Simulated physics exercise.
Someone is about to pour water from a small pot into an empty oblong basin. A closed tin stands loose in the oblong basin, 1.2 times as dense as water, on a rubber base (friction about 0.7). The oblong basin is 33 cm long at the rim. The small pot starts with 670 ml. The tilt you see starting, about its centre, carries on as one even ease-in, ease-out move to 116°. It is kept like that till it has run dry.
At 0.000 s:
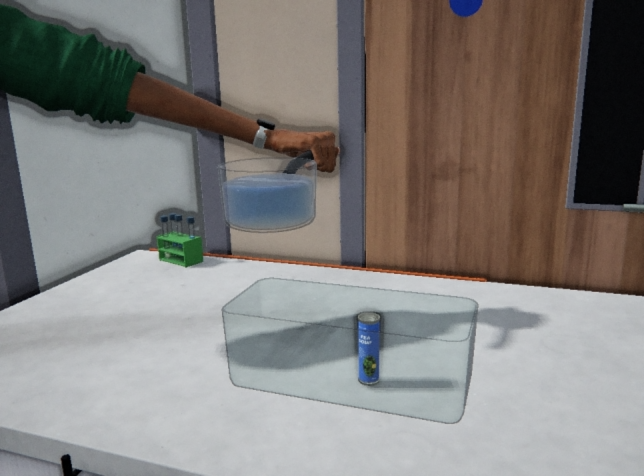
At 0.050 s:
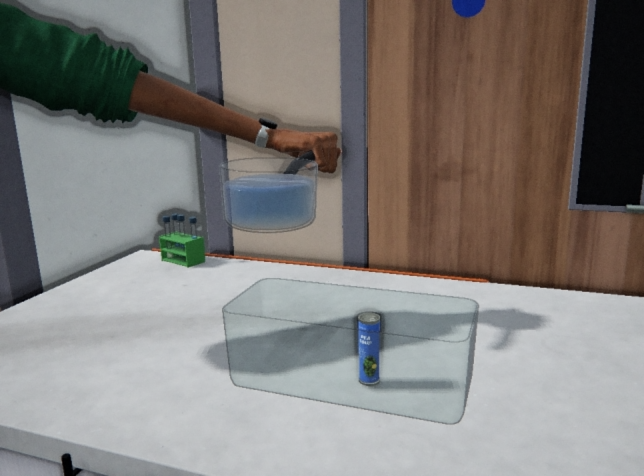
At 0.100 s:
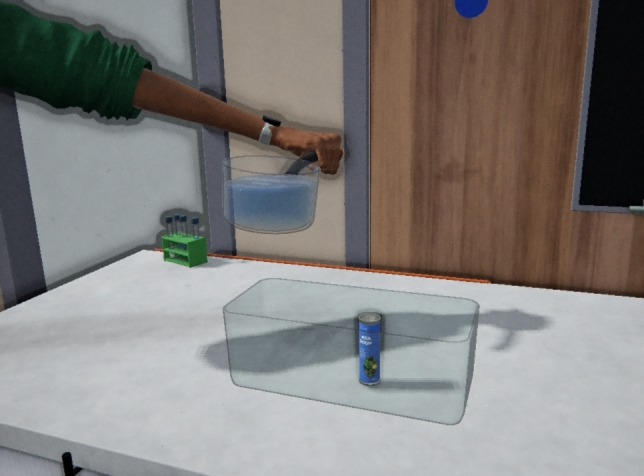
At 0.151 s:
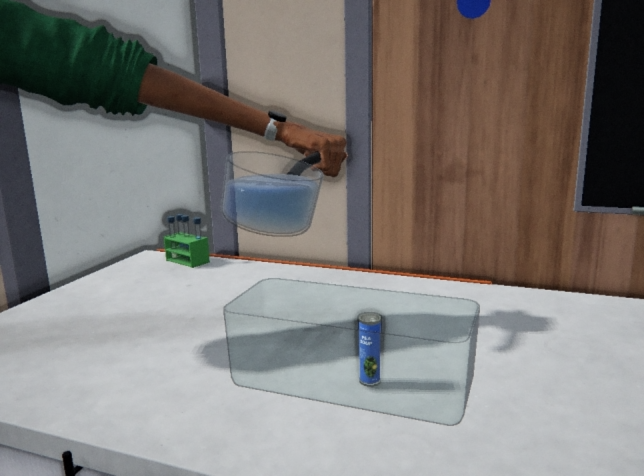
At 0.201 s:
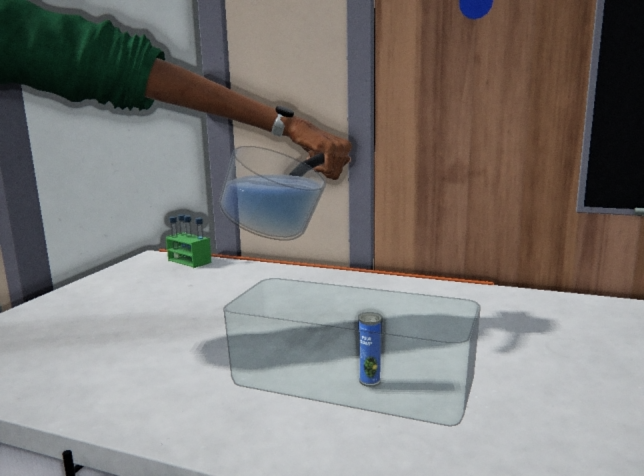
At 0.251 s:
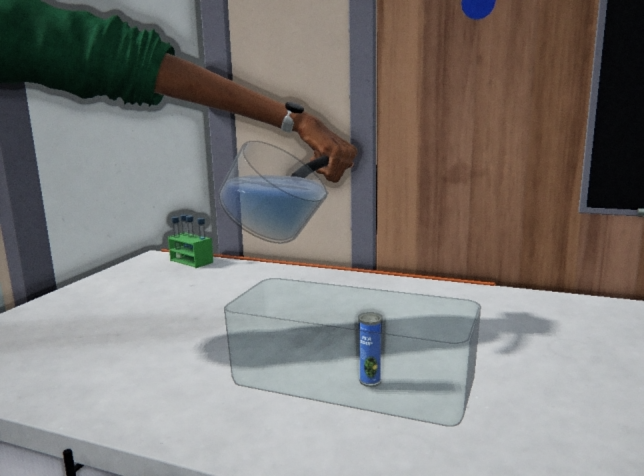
A small clear pot of bluish water, gripped by a hand in a green sleeve, hangs level above a table, up and left of an oblong see-through basin holding a blue tin. The hand then tilts the pot steadily rightward, slowly at first, until it leans well over while the tin stays still.
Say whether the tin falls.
The tin goes over.
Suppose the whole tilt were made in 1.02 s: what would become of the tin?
Then it goes over.
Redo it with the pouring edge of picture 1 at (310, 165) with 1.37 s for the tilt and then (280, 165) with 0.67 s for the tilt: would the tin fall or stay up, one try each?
First it remains upright; then it remains upright.
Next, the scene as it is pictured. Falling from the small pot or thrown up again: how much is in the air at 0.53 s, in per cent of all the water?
About 46 per cent.
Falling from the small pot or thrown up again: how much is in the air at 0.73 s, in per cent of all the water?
Some 8 per cent.
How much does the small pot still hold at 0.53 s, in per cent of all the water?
Near 28 in a hundred.
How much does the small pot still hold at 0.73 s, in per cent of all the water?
About 3 per cent.
By 0.53 s the tilt is 103° and 28 per cent is still to pour; the tin stands where it began.
By 0.73 s the tilt is 116° and 3 per cent is still to pour; the tin leans 7°.
By 0.94 s the tilt is 116° and 0 per cent is still to pour; the tin lies on its side.
By 1.17 s the tilt is 116° and 0 per cent is still to pour; the tin lies on its side.
At rest the tin lies on its side.
